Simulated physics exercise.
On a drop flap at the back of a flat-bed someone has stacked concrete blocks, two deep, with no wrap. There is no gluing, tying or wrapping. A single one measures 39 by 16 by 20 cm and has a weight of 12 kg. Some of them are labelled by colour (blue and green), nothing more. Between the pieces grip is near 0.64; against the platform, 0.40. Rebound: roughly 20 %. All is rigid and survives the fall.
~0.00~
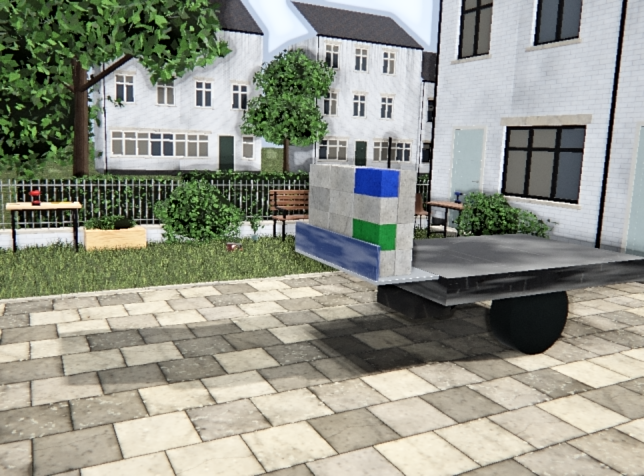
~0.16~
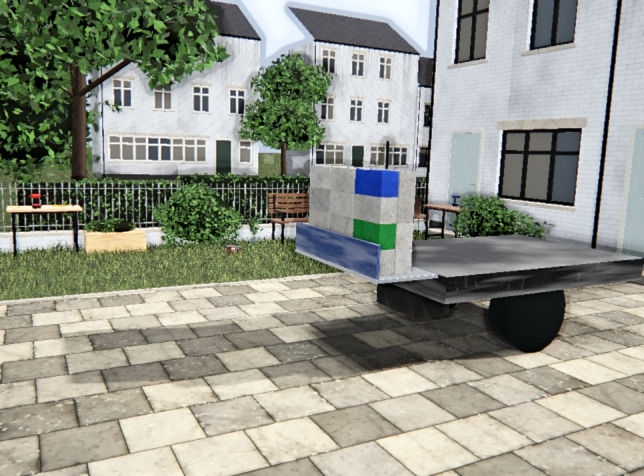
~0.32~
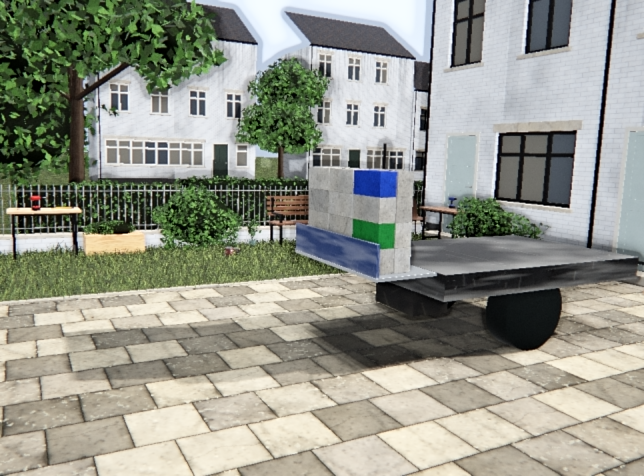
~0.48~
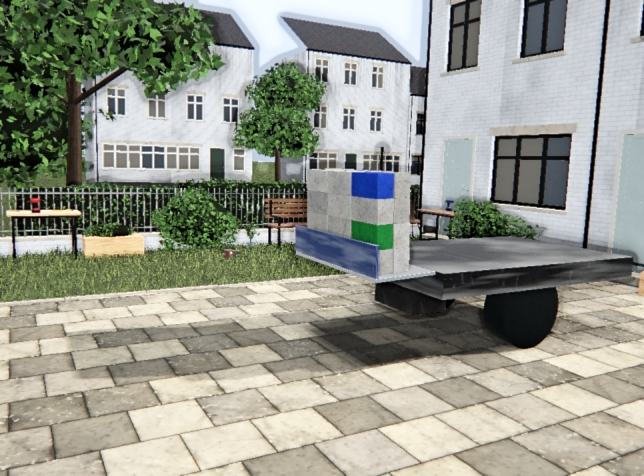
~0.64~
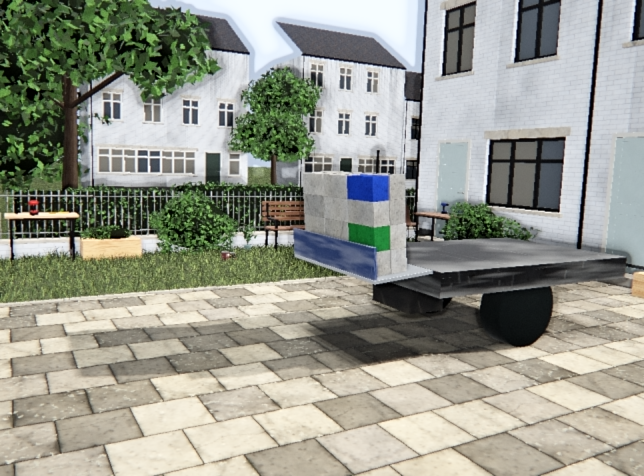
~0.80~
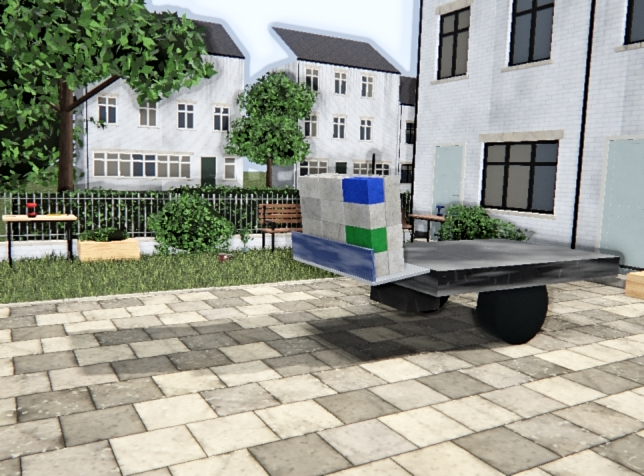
Stack of grey concrete blocks, one blue and one green, leaning slightly as the flap beneath slowly tilts on a parked flat-bed.
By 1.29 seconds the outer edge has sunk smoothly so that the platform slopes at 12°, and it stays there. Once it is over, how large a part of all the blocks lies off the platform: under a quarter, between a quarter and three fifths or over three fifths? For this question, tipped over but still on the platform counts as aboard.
A quarter to three fifths.
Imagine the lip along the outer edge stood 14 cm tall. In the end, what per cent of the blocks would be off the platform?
Result - 60 %.
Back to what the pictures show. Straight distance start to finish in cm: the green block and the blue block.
So green shifts 20 cm, while blue shifts 160 cm.
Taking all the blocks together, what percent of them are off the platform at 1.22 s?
0 percent by then.
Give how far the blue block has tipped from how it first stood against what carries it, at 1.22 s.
It sits at about 0 degrees.
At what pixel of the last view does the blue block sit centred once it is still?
Its middle finishes near pixel (286, 360) of the last picture.
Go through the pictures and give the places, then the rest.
In the first picture (pixels give the middle of a visible side; the camera moves round a little; leans and shifts are taken against what carries them), platform's outer corner (377, 283) slope 0°; blue block (367, 182); green block (365, 234); none has stirred.
In the second picture, platform's outer corner (378, 282) slope 0°; blue block (368, 183).
In the third picture, platform's outer corner (378, 281) slope 1°; blue block (366, 183).
In the fourth picture, platform's outer corner (378, 281) slope 2°; blue block (364, 185).
In the fifth picture, platform's outer corner (376, 283) slope 5°; blue block (359, 188).
In the sixth picture, platform's outer corner (375, 284) slope 7°; blue block (355, 191); green block (358, 239); none has stirred.
After 1.22 s, slope 12°; none of the 24 blocks off the platform.
After 1.72 s, slope 12°; 3 of the 24 blocks off the platform; blue block 25° from how it stood; green block 19° from how it stood.
After 2.00 s, slope 12°; 9 of the 24 blocks off the platform; blue block on its side; green block 46° from how it stood.
After 2.28 s, slope 12°; 9 of the 24 blocks off the platform; blue block on its side; green block 47° from how it stood.
In the end (3.0 s), slope 12°; 9 of the 24 blocks off the platform; blue block on its side; green block 47° from how it stood. That is 38 per cent. From the last view, middles, blue block near (286, 360), green block near (355, 242).
